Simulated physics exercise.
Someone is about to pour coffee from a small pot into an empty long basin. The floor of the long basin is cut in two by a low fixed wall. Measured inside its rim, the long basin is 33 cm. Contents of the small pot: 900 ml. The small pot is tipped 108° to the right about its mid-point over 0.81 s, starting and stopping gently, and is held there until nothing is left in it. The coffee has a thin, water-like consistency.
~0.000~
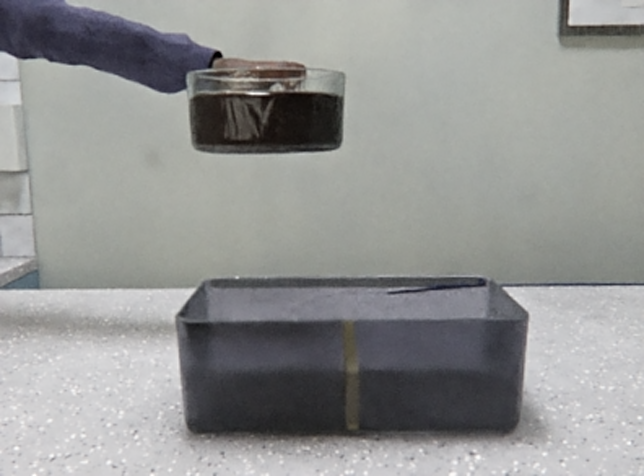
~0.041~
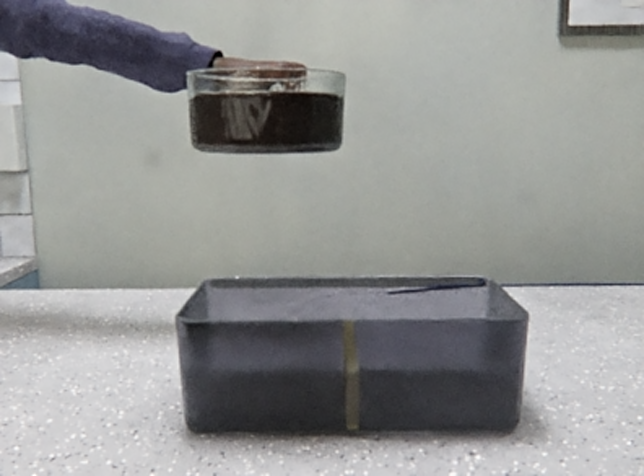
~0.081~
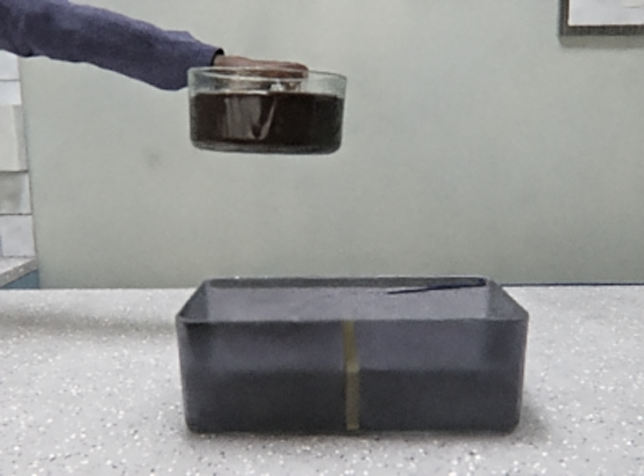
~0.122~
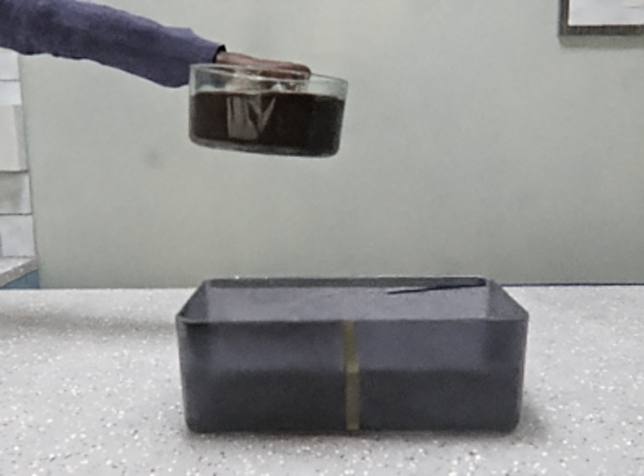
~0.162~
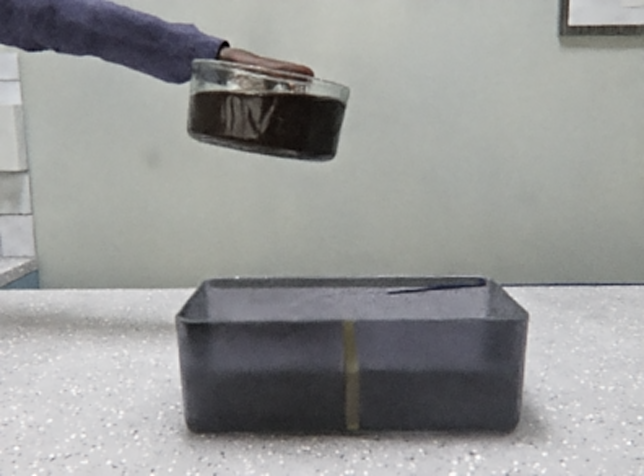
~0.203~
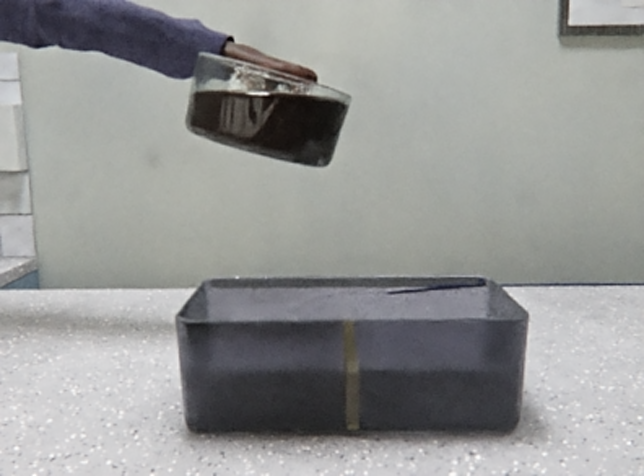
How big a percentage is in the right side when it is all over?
Roughly 87 per cent is in the right side.
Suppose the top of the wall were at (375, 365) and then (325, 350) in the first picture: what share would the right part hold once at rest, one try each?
60 per cent first, 95 per cent second.
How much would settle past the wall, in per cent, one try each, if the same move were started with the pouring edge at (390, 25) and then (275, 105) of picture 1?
85 and 25 %.
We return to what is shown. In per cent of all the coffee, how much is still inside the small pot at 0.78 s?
7 in a hundred, give or take.
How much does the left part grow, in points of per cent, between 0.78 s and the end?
Some 8 per cent.
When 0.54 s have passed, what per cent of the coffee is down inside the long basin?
Around 7%.
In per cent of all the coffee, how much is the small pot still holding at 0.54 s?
Portion remaining: Approx. 44 per cent.
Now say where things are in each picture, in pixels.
In the first picture, tilt 0°; pouring edge (344, 76); surface from (194, 97) to (341, 96); the long basin's rim runs from (191, 299) to (508, 296); the wall's top is at (350, 344).
In the second picture, tilt 1°; pouring edge (344, 77); surface from (195, 97) to (341, 96).
In the third picture, tilt 3°; pouring edge (345, 80); surface from (195, 96) to (341, 97).
In the fourth picture, tilt 6°; pouring edge (347, 85); surface from (195, 96) to (343, 98).
In the fifth picture, tilt 10°; pouring edge (348, 91); surface from (196, 95) to (344, 99).
In the sixth picture, tilt 16°; pouring edge (350, 99); surface from (196, 95) to (346, 100).
By 0.54 s the tilt is 80° and 44 per cent is still to pour, 0 is left of the wall and 7 right of it.
By 0.78 s the tilt is 108° and 7 per cent is still to pour, 3 is left of the wall and 77 right of it.
By 1.03 s the tilt is 108° and 0 per cent is still to pour, 10 is left of the wall and 86 right of it.
By 1.31 s the tilt is 108° and 0 per cent is still to pour, 11 is left of the wall and 87 right of it.
At rest 11 per cent lies left of the wall, 87 right of it and 2 outside.
